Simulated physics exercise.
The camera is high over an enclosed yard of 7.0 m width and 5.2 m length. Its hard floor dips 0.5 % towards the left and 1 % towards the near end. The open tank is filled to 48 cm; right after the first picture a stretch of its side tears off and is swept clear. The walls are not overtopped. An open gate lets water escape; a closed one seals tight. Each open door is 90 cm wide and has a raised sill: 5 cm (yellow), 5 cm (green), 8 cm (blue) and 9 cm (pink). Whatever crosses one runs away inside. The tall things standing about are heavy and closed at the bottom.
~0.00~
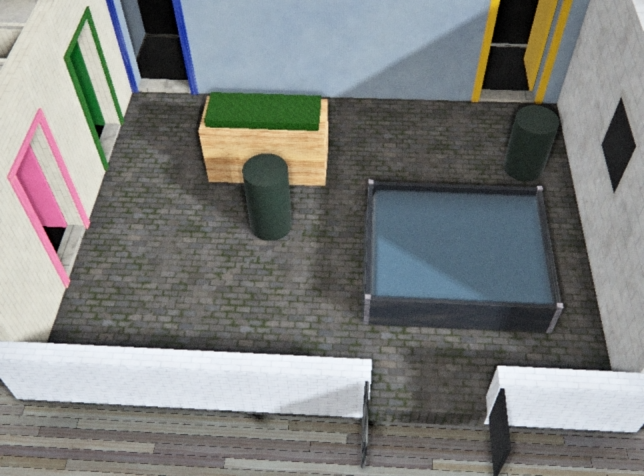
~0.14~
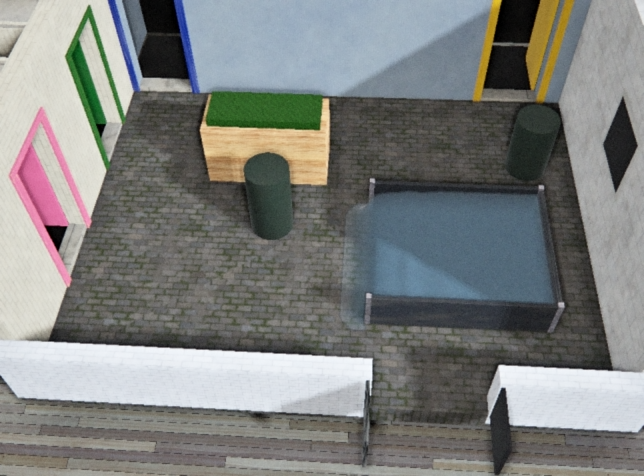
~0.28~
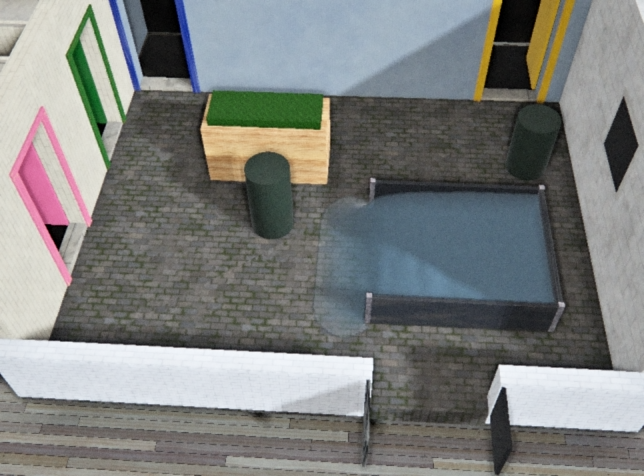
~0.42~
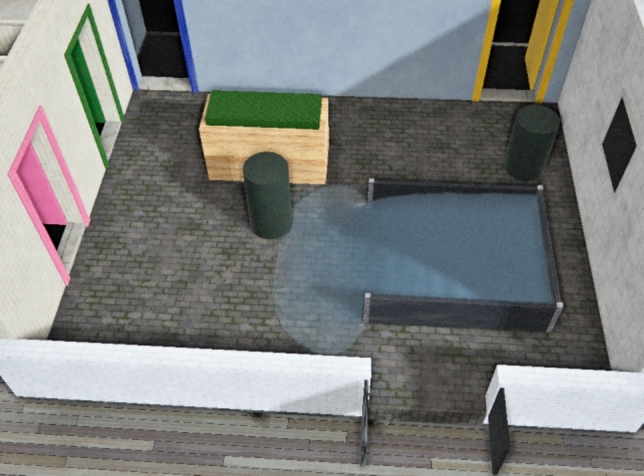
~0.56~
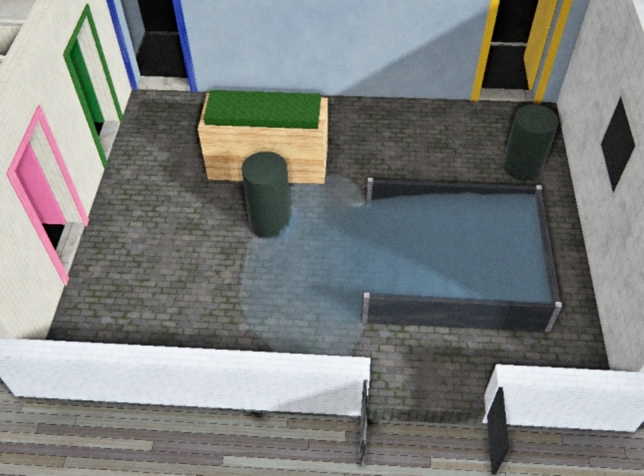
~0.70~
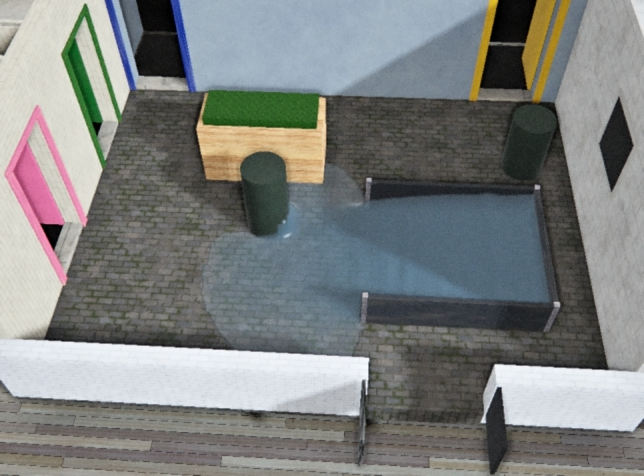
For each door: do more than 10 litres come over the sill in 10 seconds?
Within that time: At the yellow door it stays under the limit; at the green door it passes the limit; at the blue door it passes the limit; at the pink door it exceeds the limit.
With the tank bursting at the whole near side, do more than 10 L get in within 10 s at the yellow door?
Then: Yellow past it.
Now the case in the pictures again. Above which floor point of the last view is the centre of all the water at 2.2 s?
At about (315, 268).
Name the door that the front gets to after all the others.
The yellow one.
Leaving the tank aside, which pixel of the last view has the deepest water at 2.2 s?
Near (35, 370).
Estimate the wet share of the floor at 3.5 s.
Some 50 per cent of it.
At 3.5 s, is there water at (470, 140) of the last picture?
It is still dry.
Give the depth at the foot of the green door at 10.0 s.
Roughly 9.0 cm deep.
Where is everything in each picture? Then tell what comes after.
The first frame shows the open tank at (458, 244) is whole and still, 48 cm deep.
In the second frame, the front is at (352, 323), 1.0 m from the gap at (372, 254); 0.5 m2 of floor is under water; 48 cm left at the back of the open tank.
In the third frame, water pours out at (372, 255) and has run 1.2 m, to (338, 330); typically 9 cm deep outside, 48 cm at the open tank's back.
In the fourth frame, water pours out at (370, 256) and has run 1.5 m, to (303, 337); typically 7 cm deep outside, 48 cm at the open tank's back.
In the fifth frame, the front is at (249, 309), 1.8 m from the gap at (369, 255); 3.5 m2 of floor is under water; 48 cm left at the back of the open tank.
In the sixth frame, water pours out at (368, 256) and has run 2.2 m, to (212, 304); typically 6 cm deep outside, 47 cm at the open tank's back.
After 1.4 s water covers 35 % of the floor and is deepest (30 cm) near (298, 232); yellow door not reached, green door not reached, blue door not reached, pink door 4 cm at the sill, 0 L in.
After 2.2 s water covers 45 % of the floor and is deepest (46 cm) near (35, 370); yellow door not reached, green door not reached, blue door not reached, pink door 18 cm at the sill, 21 L in.
After 3.5 s water covers 50 % of the floor and is deepest (28 cm) near (35, 370); yellow door not reached, green door 5 cm at the sill, 0 L in, blue door not reached, pink door 25 cm at the sill, 93 L in.
After 6.0 s water covers 65 % of the floor and is deepest (18 cm) near (243, 182); yellow door 1 cm at the sill, 0 L in, green door 7 cm at the sill, 5 L in, blue door 14 cm at the sill, 10 L in, pink door 12 cm at the sill, 176 L in.
After 10.0 s water covers 95 % of the floor and is deepest (11 cm) near (35, 370); yellow door 2 cm at the sill, 0 L in, green door 9 cm at the sill, 37 L in, blue door 8 cm at the sill, 43 L in, pink door 8 cm at the sill, 180 L in.
